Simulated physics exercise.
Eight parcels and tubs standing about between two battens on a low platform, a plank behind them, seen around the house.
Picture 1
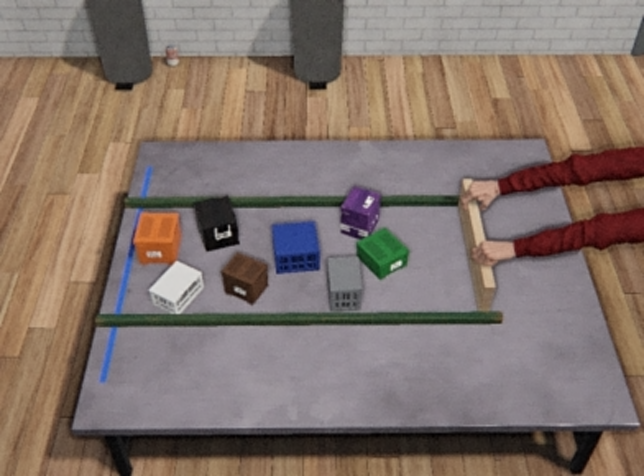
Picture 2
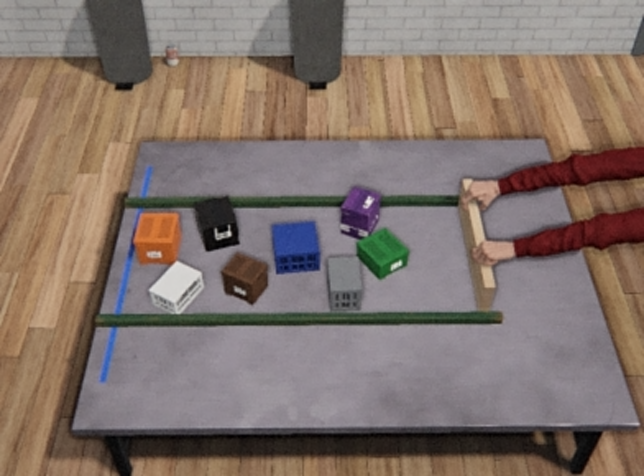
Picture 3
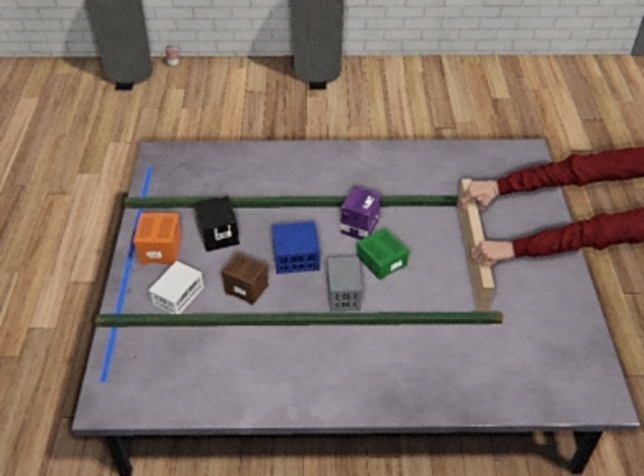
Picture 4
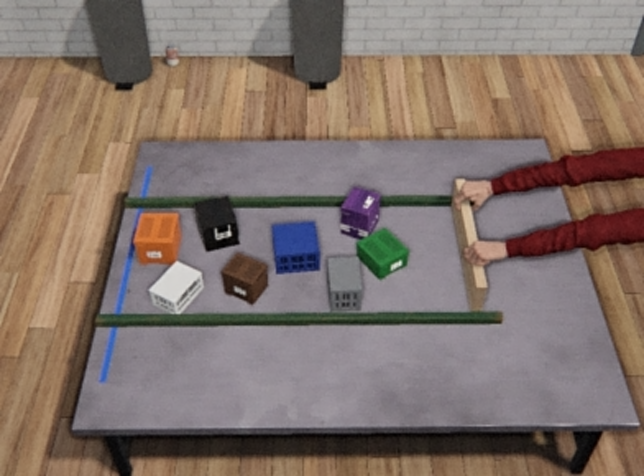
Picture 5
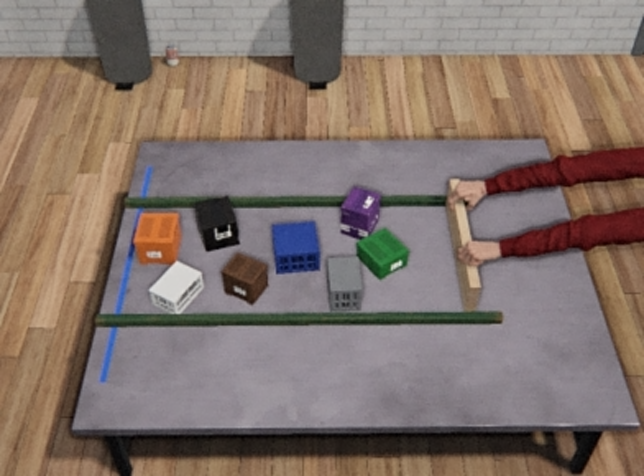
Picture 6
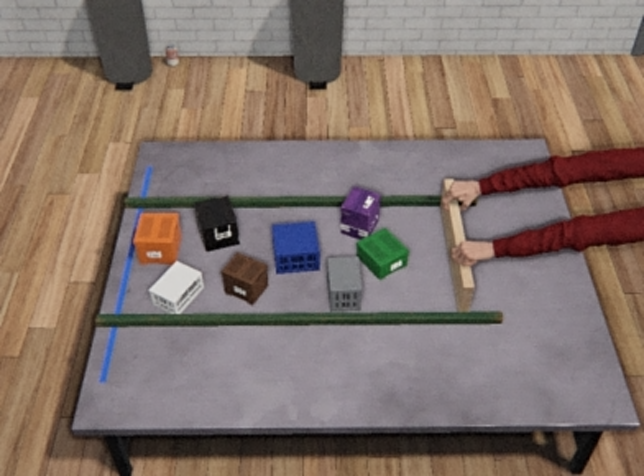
The clip opens on eight small crates and boxes spread between two green rails on a grey table, with two red-sleeved hands holding a wooden plank at the right. The plank stays still at first, then the hands slide it slightly left, while the crates and boxes remain in place.
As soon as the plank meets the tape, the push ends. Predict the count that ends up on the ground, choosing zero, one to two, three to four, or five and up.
The count is five and up.
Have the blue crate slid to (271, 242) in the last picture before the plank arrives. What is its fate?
In this case the blue crate does not stay.
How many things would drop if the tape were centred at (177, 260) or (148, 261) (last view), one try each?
First 2, second 5.
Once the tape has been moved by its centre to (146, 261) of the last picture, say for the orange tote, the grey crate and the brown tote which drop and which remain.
What happens is that the orange tote winds up off it, the grey crate rests in place and the brown tote winds up off it.
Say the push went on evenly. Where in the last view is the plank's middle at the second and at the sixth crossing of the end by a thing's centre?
At (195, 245) for the second, at (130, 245) for the sixth.
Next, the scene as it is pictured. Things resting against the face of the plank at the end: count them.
My count gives 2.
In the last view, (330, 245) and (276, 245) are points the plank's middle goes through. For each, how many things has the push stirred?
By then 4, and later 7.
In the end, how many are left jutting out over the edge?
Counting them gives 2.
Soon after, none off yet; orange tote at rest near (159, 239); white crate at rest near (177, 289); black box at rest near (217, 223).
In the end, the number that fall off is five or more; gone, green tote, blue crate, brown tote, black box, white crate and orange tote.
